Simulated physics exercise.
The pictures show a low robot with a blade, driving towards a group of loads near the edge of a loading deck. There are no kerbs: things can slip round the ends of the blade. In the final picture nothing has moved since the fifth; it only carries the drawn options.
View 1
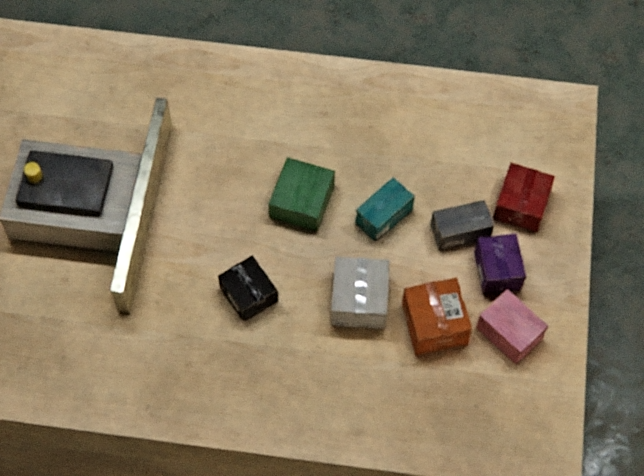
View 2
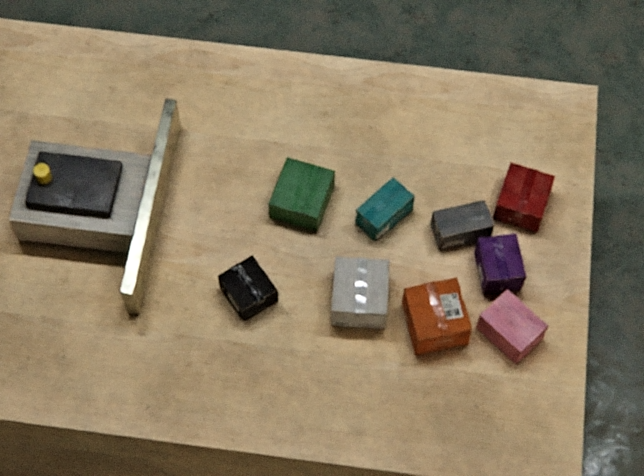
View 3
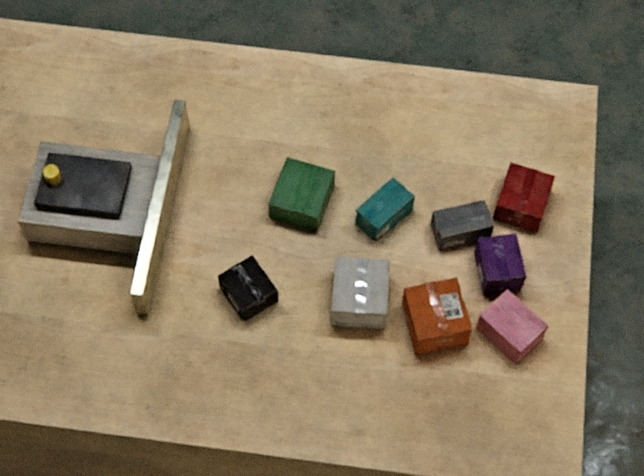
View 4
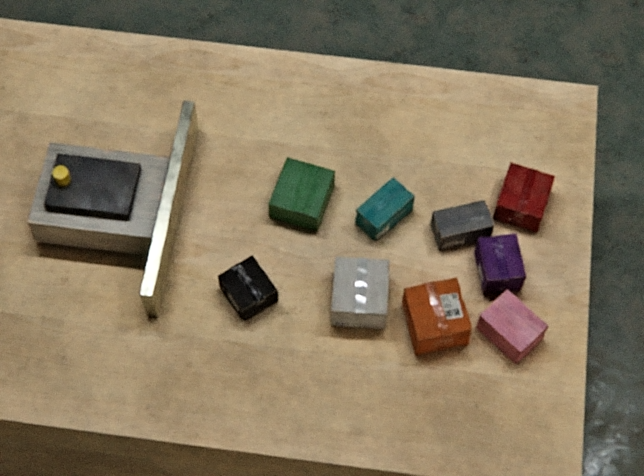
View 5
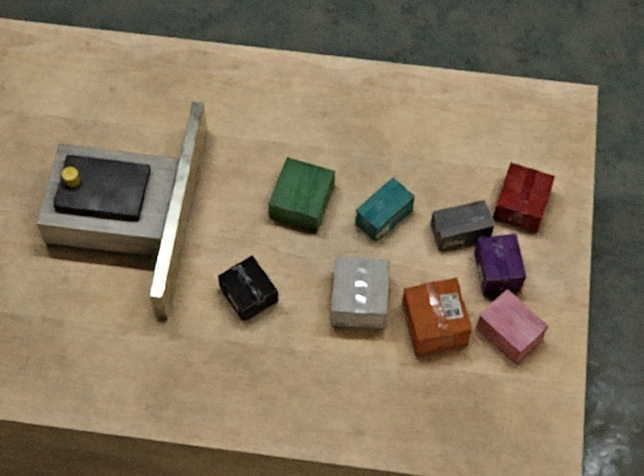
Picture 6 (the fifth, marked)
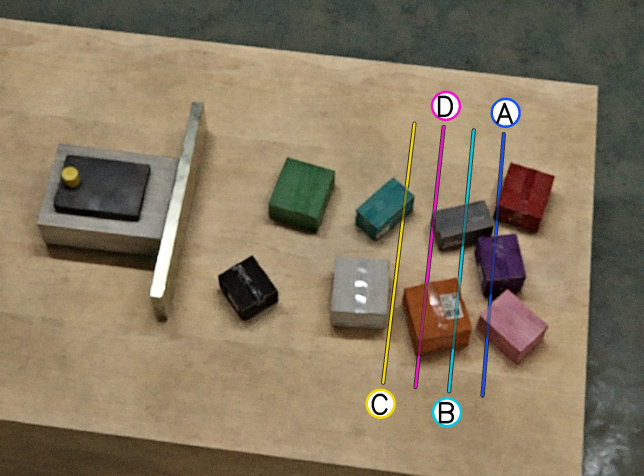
A pale wooden deck, seen from above at a slight angle by a still camera, stretches across the view with dark grey floor beyond its far and right edges. On the left sits a low silver and black robot with a yellow knob and a long upright blade, facing green, turquoise, grey, red, black, white, orange, purple and pink boxes. The robot creeps a short way right, blade first, while the boxes stay still, untouched.
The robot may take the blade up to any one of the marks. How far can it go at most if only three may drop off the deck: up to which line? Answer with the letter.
No fourth one falls up to B.
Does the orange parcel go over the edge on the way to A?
Yes.
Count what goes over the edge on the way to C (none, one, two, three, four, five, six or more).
The count is none.
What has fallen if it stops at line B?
The pink crate.
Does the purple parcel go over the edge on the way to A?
Yes.
On the marked copy, A at (494, 258); B at (462, 254); C at (400, 246); D at (430, 250).
Following B. Soon after the start, robot (209, 199); black parcel (301, 304); green crate (317, 194).
Later, robot (310, 211); pink crate (564, 333); red parcel (539, 197).
In the end, robot (391, 221); pink crate over the edge; orange parcel (583, 352); one fallen.
As for the rest, A drops four; C is within the limit but short; D is within the limit but short.
